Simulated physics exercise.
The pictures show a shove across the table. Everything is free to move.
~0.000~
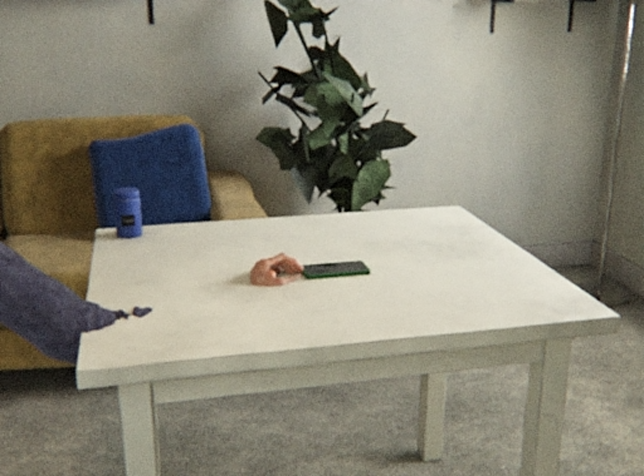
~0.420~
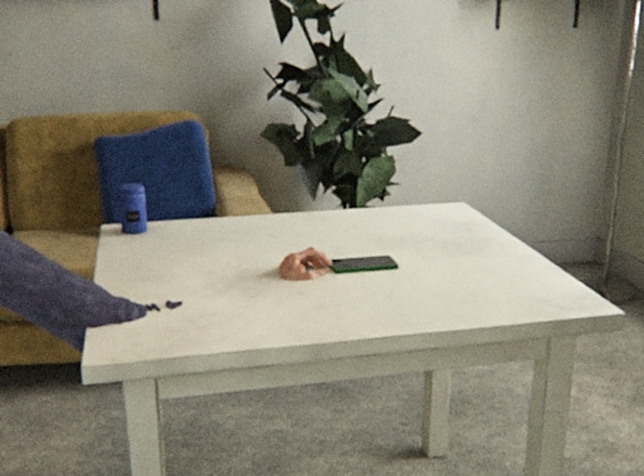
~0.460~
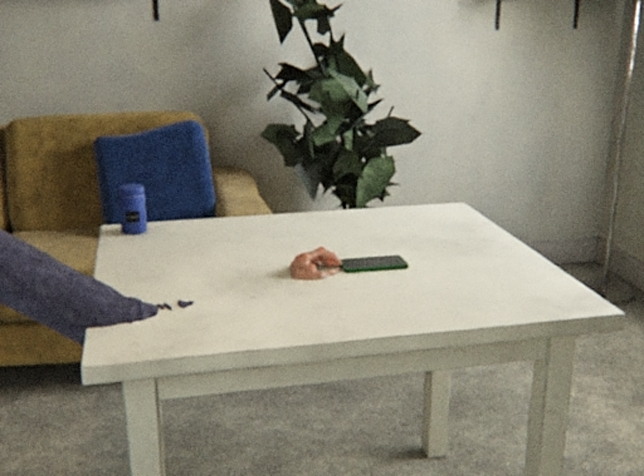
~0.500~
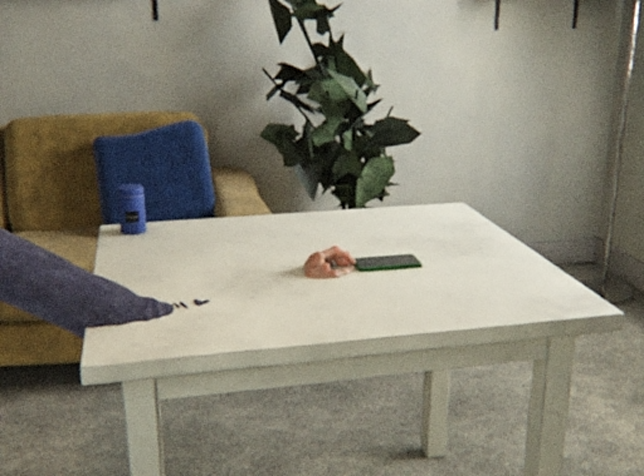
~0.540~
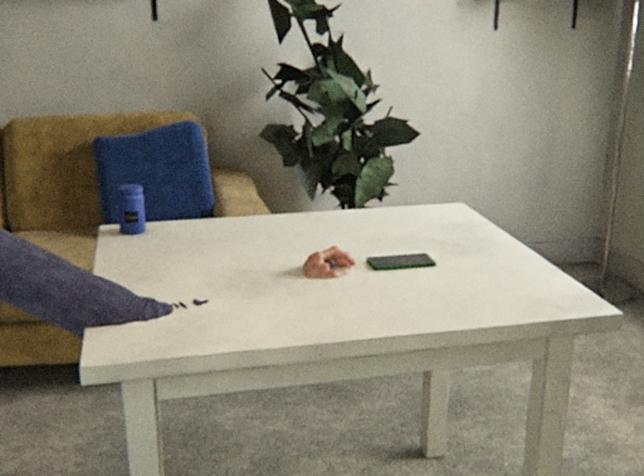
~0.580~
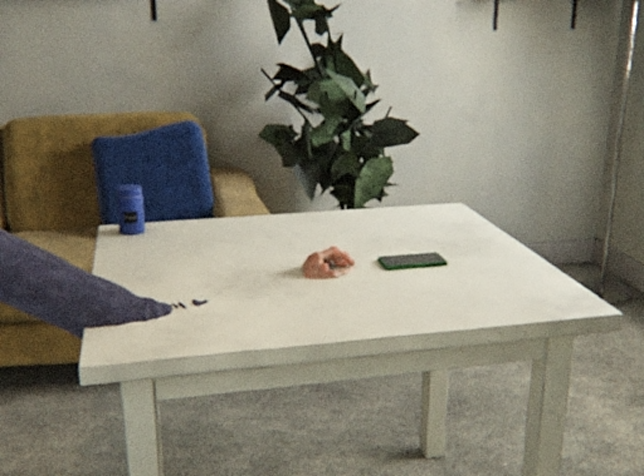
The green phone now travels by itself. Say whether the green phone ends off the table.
The green phone remains on top.
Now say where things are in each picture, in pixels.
The first picture shows under the hand; green phone (335, 270).
The second picture shows under the hand; green phone (363, 264).
The third picture shows under the hand; green phone (373, 264).
The fourth picture shows green phone (387, 262).
The fifth picture shows green phone (401, 262) moved a little.
The sixth picture shows green phone (412, 261) moved a little.
By 0.82 s, green phone moved about its own width near (434, 259).
By 1.06 s, green phone resting near (434, 259).
When it is over (1.3 s), moved from the start, green phone. End places, in pixels of the last picture, green phone near (434, 259).
